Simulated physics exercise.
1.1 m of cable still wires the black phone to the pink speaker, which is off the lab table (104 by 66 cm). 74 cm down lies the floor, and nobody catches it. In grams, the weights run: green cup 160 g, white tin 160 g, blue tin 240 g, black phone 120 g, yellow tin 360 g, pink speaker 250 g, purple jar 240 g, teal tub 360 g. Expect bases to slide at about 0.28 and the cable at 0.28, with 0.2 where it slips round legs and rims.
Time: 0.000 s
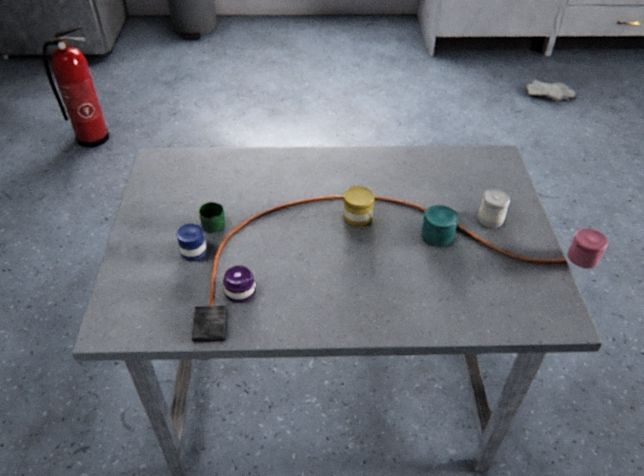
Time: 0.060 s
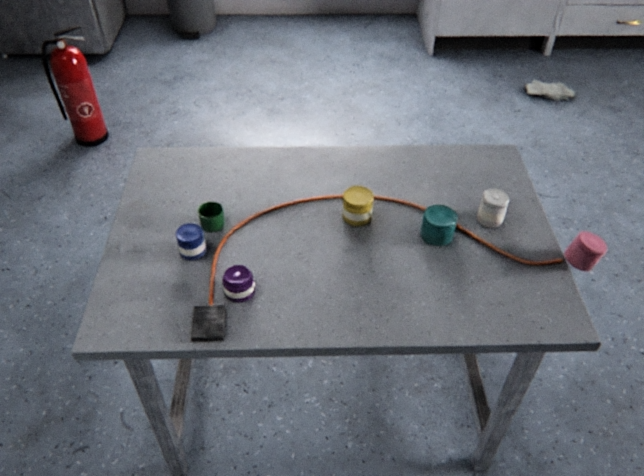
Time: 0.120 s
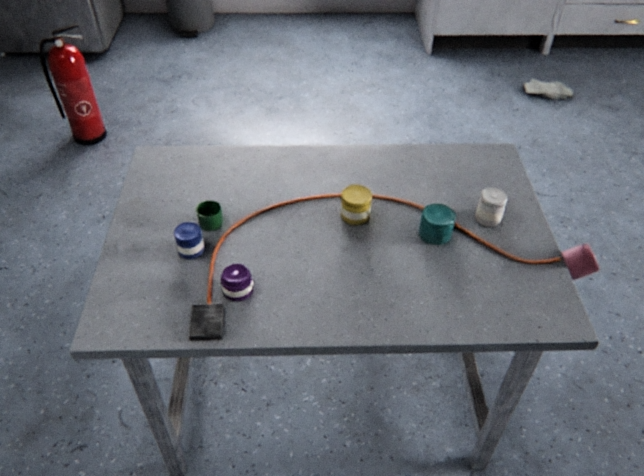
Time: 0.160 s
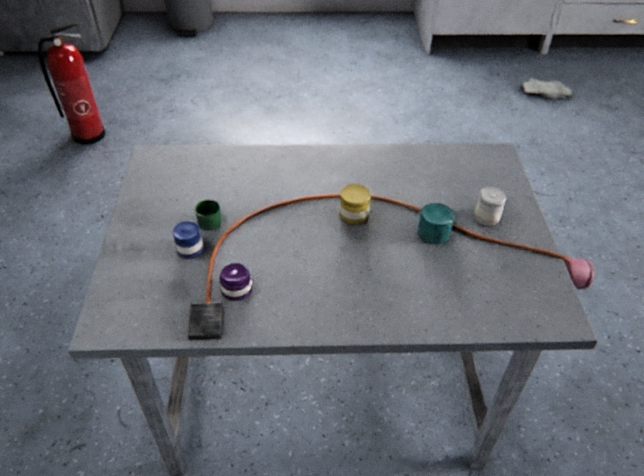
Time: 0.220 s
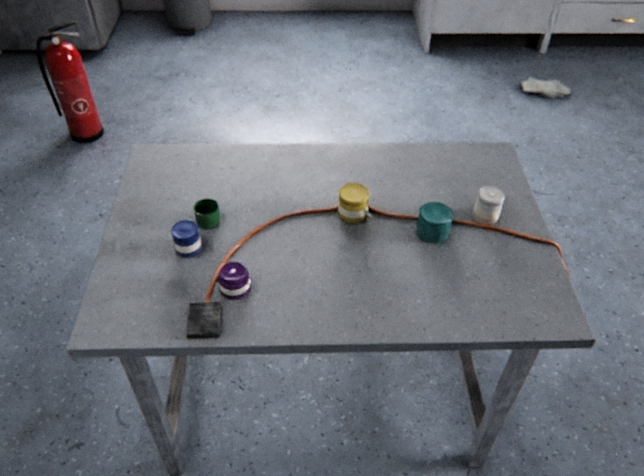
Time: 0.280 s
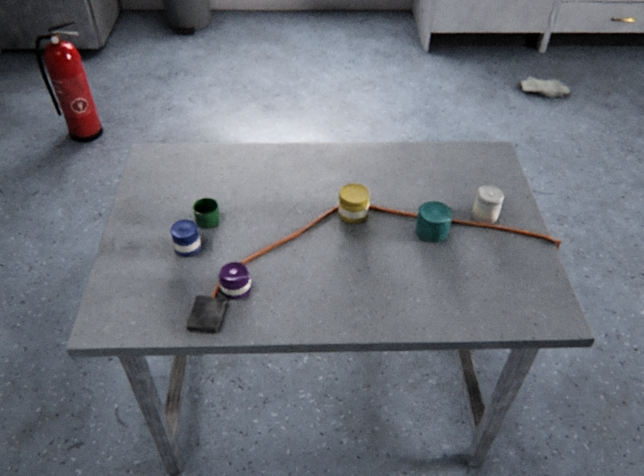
A pink container at the right edge of a gray lab table tips over the side and drops out of view, with the orange cable's right end close by. The cable then straightens around the yellow and teal containers, pulling taut against the purple jar as the black object at its left end shifts slightly.
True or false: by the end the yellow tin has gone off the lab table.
False.
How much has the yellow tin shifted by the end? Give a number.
Yellow tin: 8 cm.
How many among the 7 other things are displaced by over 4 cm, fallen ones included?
After counting, the figure is 3.
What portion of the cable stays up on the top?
Roughly 30 per cent of the cable.
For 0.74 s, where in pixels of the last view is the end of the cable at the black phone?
Approximate position: (365, 203).
After 0.5 s, the cable's tail end at (260, 241); yellow tin 8 cm off its start, black phone 21 cm off its start, pink speaker over the edge.
After 0.7 s, the cable's tail end at (365, 203); yellow tin 8 cm off its start, black phone 48 cm off its start, pink speaker over the edge.
After 1.0 s, the cable's tail end at (457, 186); yellow tin 8 cm off its start at (370, 213), black phone 74 cm off its start at (457, 172), pink speaker over the edge.
After 1.2 s, the cable's tail end at (504, 189); yellow tin 8 cm off its start, black phone 85 cm off its start, pink speaker over the edge.
After 2.4 s, the cable's tail end at (507, 186); yellow tin 8 cm off its start at (370, 213), black phone 85 cm off its start at (517, 182), pink speaker over the edge, purple jar 6 cm off its start at (264, 267).
